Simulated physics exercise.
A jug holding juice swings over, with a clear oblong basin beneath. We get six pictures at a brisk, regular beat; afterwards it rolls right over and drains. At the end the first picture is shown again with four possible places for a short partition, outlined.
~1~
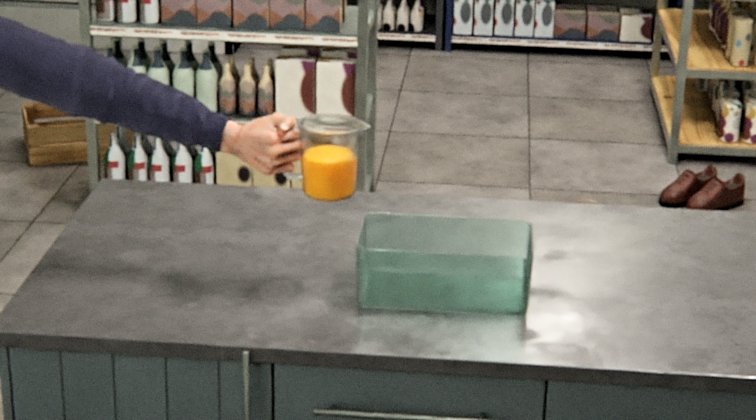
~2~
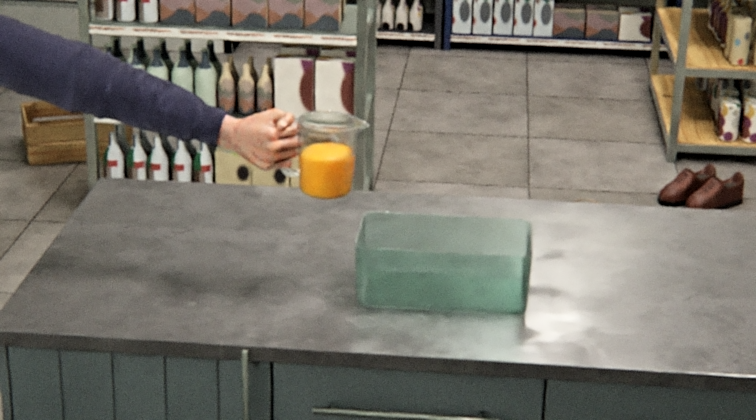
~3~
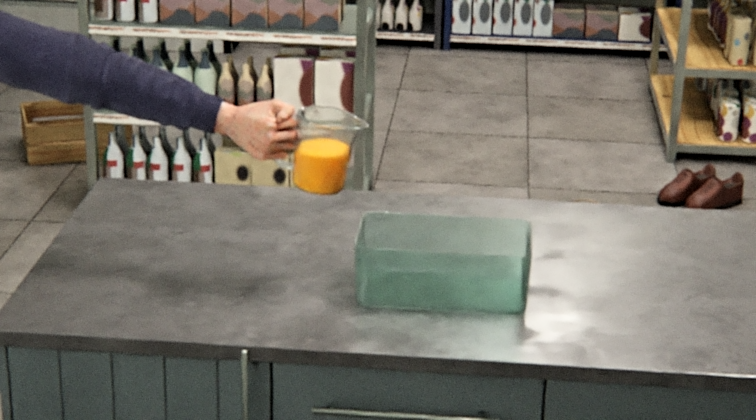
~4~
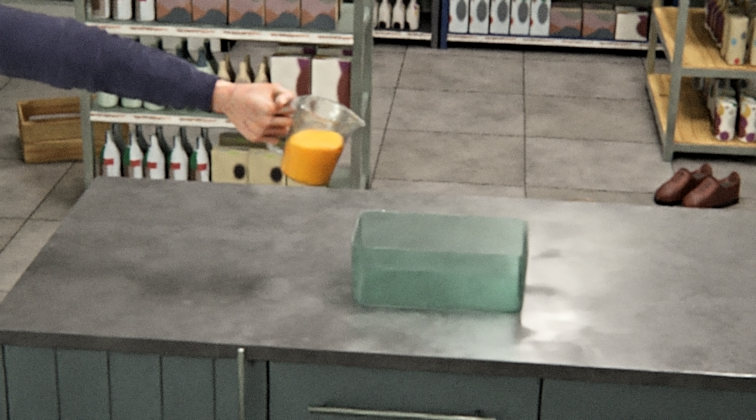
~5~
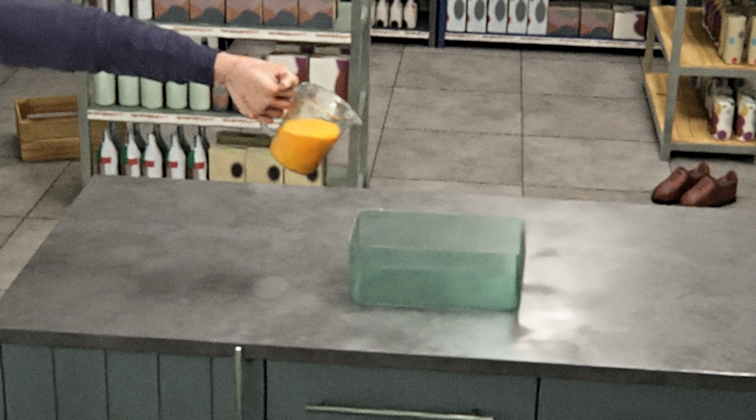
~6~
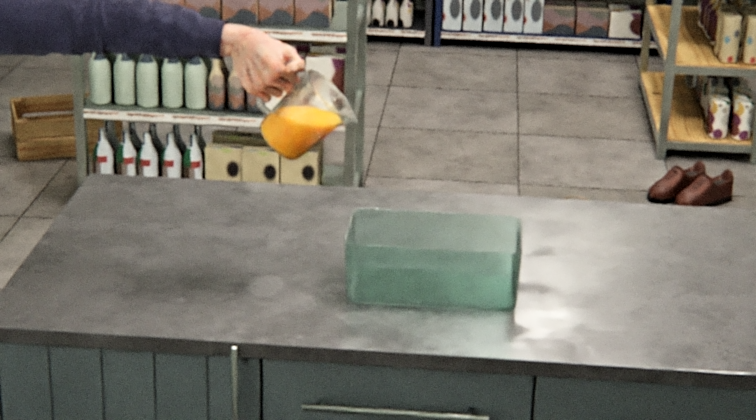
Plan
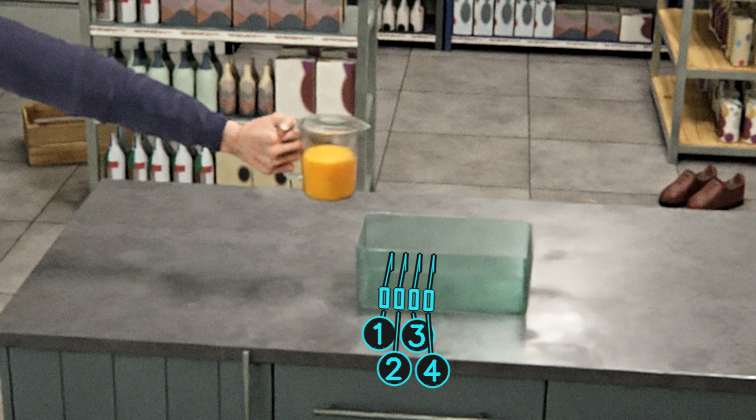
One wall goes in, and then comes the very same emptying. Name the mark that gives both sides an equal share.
It is 4.
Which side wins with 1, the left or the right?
More ends on the right.
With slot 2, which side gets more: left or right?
The right one.
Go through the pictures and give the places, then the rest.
Upright, lip at (369, 127); basin from (357, 304) to (528, 314); nothing has left yet, in the first picture.
Tipped about 2°, lip at (368, 126); nothing has left yet, in the second picture.
Tipped about 8°, lip at (367, 126); nothing has left yet, in the third picture.
Tipped about 18°, lip at (364, 124); nothing has left yet, in the fourth picture.
Tipped about 30°, lip at (361, 123); nothing has left yet, in the fifth picture.
Tipped about 43°, lip at (356, 122); nothing has left yet, in the sixth picture.
On the marked copy, 1 at (383, 311); 2 at (398, 312); 3 at (413, 313); 4 at (427, 314).
If 1 is chosen, about 7 % ends left of the wall and 88 % right of it; 5 % is lost outside.
If 2 is chosen, about 10 % ends left of the wall and 86 % right of it; 4 % is lost outside.
If 3 is chosen, about 14 % ends left of the wall and 83 % right of it; 3 % is lost outside.
If 4 is chosen, about 54 % ends left of the wall and 43 % right of it; 3 % is lost outside.
